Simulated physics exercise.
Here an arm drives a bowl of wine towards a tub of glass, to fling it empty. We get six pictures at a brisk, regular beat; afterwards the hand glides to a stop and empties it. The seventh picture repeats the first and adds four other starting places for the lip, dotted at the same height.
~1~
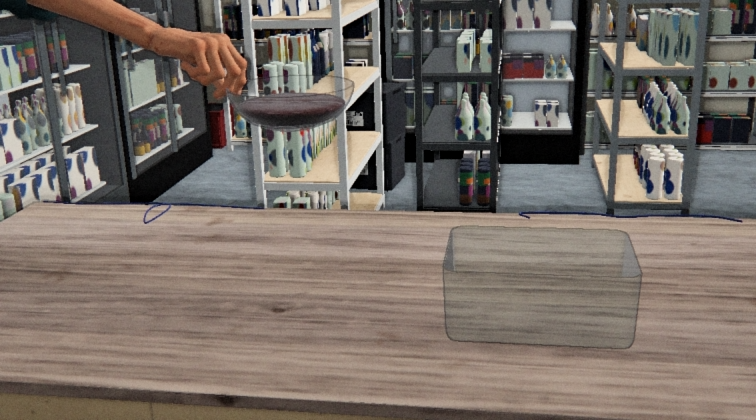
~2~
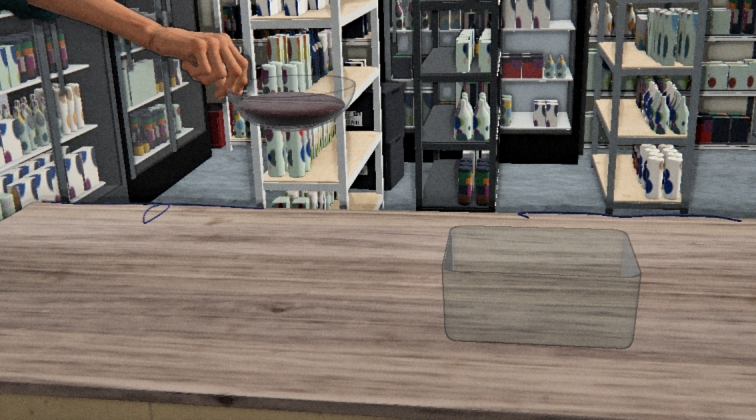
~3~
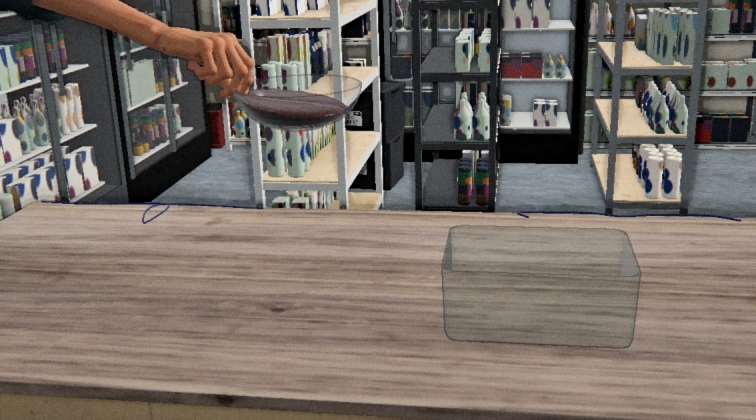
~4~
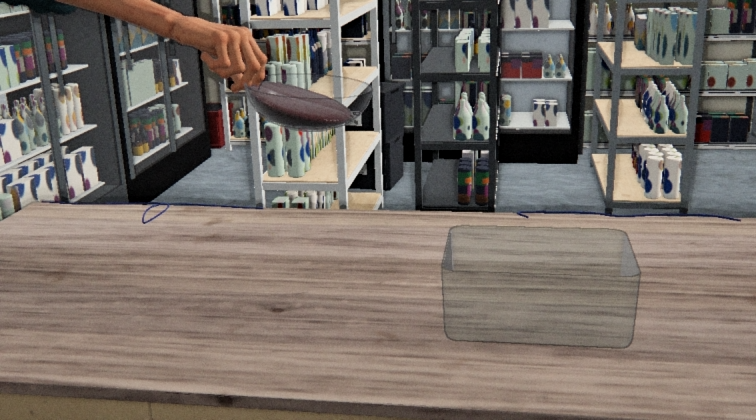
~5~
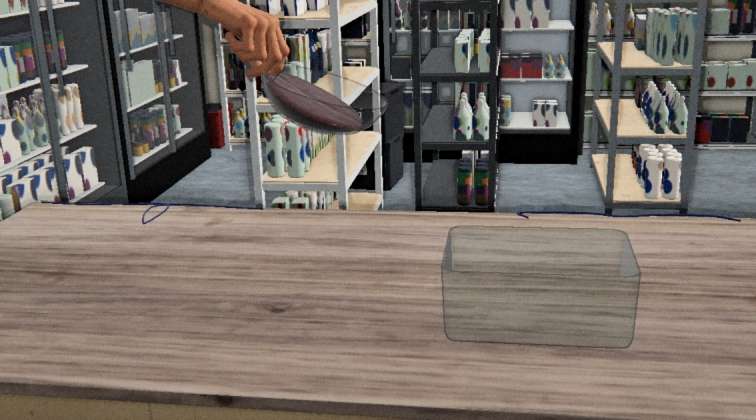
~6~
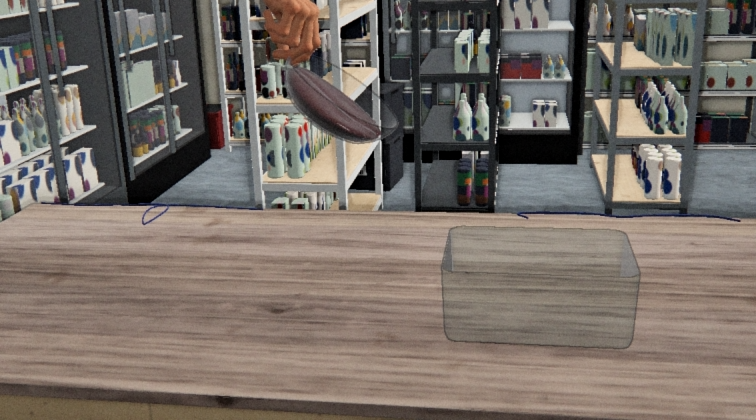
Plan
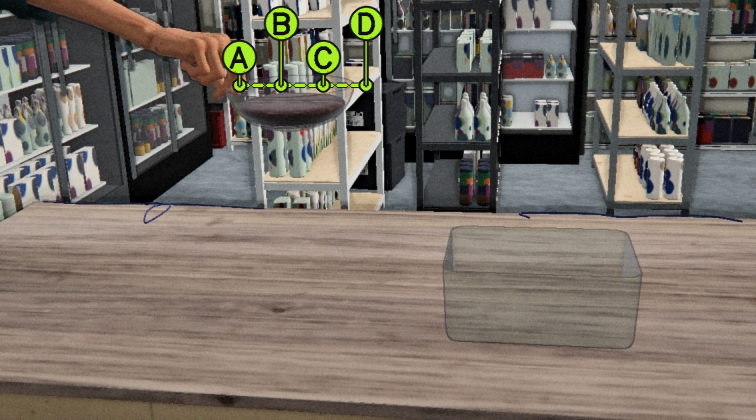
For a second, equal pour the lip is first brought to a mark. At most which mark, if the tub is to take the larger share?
C is the one.
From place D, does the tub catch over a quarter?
Yes, it does.
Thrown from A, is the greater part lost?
Yes, it does.
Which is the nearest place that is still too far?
B.
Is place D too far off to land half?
No, not at all.
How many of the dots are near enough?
Two of them.
On the marked copy, A at (239, 85); B at (281, 85); C at (323, 85); D at (366, 85).
With A, about 0 % lands in the tub, 99 % falls short.
With B, about 8 % lands in the tub, 87 % falls short and 5 % goes beside or beyond.
With C, about 70 % lands in the tub, 17 % falls short and 13 % goes beside or beyond.
With D, about 77 % lands in the tub, 6 % falls short and 17 % goes beside or beyond.
